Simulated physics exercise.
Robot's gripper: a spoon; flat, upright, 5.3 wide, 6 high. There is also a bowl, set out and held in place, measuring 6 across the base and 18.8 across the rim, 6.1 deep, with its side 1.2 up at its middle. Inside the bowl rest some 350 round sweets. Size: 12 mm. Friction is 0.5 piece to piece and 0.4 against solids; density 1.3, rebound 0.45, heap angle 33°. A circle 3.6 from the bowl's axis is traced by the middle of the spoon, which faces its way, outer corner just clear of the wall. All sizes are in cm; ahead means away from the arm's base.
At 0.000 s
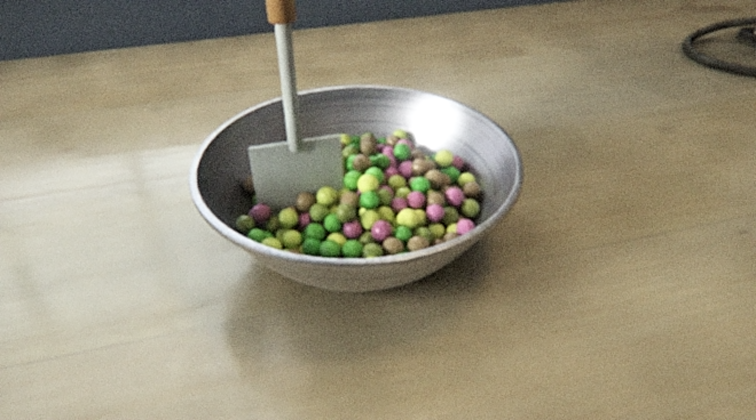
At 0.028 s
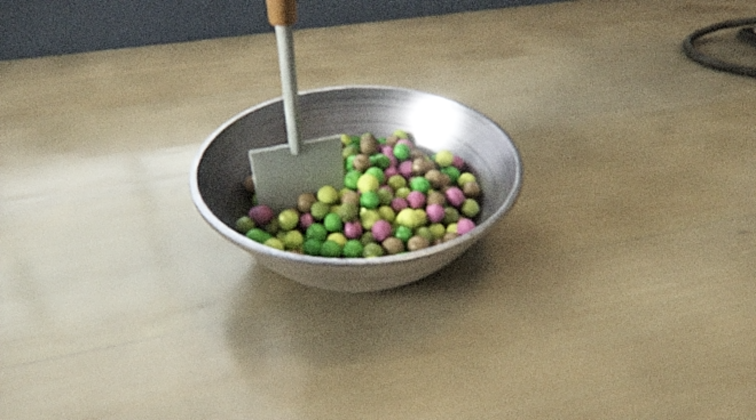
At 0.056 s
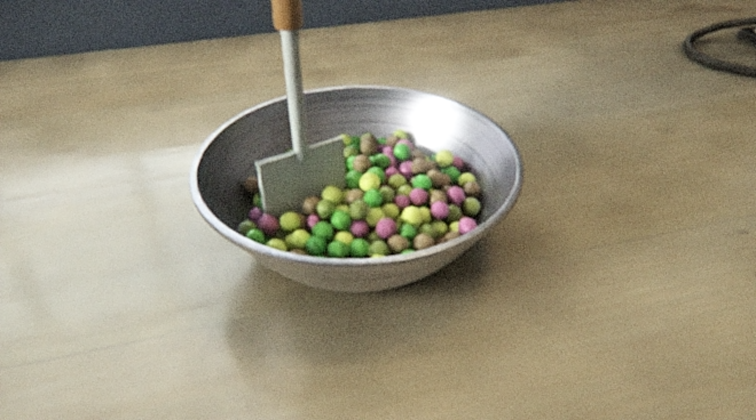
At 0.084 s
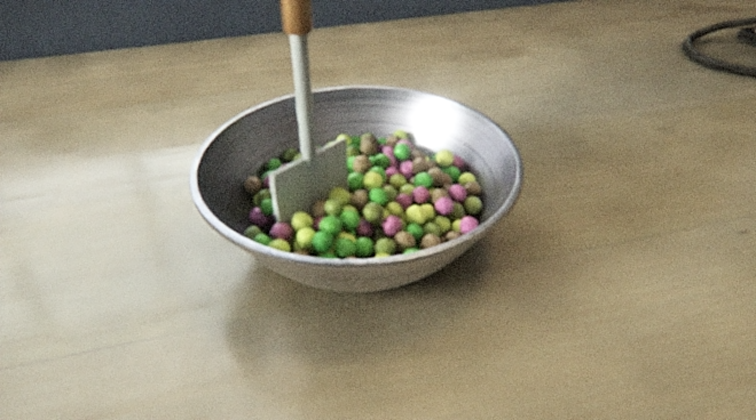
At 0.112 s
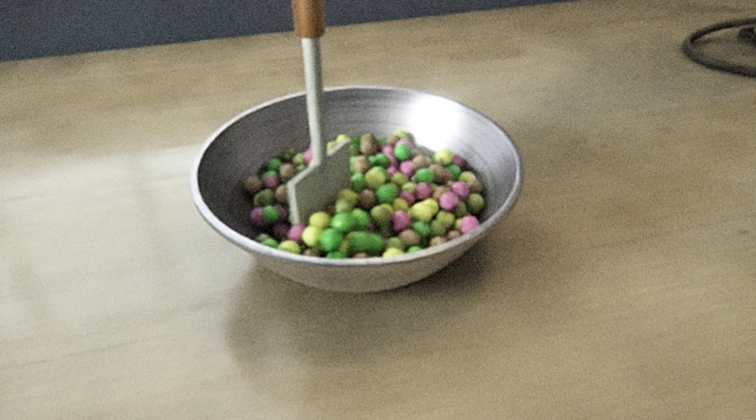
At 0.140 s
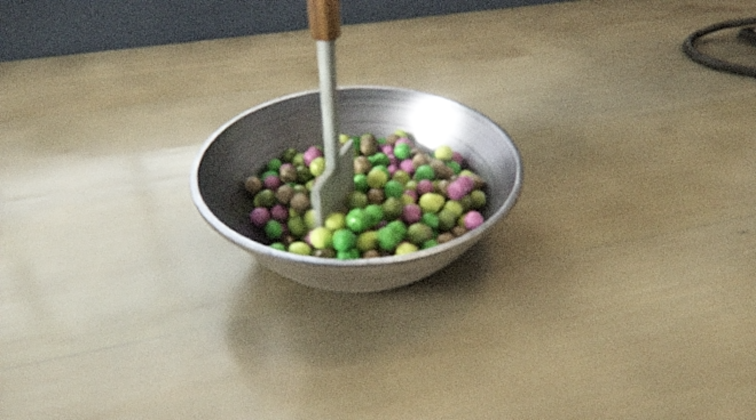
A flat metal spoon with a wooden handle pushed through a metal bowl of small colorful balls, moving a little to the right and turning edge-on as the balls shifted around it.
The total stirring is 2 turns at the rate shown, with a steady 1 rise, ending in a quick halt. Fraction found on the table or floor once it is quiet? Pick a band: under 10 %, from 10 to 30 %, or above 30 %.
From 10 to 30 %.
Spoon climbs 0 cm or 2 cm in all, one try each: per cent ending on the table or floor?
Estimates: 25 % then 10 %.
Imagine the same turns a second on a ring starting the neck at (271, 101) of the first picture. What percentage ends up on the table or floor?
Table or floor share: Near 20 %.
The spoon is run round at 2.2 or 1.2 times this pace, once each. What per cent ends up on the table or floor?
55 % and 20 %.
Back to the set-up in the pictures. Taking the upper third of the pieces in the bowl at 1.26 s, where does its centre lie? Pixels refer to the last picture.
Around (373, 136).
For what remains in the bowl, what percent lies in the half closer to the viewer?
It comes to near 55 percent.
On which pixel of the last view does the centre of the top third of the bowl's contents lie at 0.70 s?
The top third is centred near (261, 167) in the last picture.
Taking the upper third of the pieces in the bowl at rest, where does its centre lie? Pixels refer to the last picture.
Close to (303, 213).
After 0.70 s, 318° round, highest piece 8 above the table; 311 in the bowl, 29 on the table or floor, 10 in flight or on the tool.
After 1.26 s, 220° round, highest piece 8 above the table; 292 in the bowl, 57 on the table or floor, 1 in flight or on the tool.
After 1.74 s, 0° round, highest piece 6 above the table; 285 in the bowl, 65 on the table or floor.
After 2.44 s, 0° round, highest piece 6 above the table; 285 in the bowl, 65 on the table or floor.
In the end, 285 in the bowl, 65 on the table or floor. That is 19 % on the table or floor.
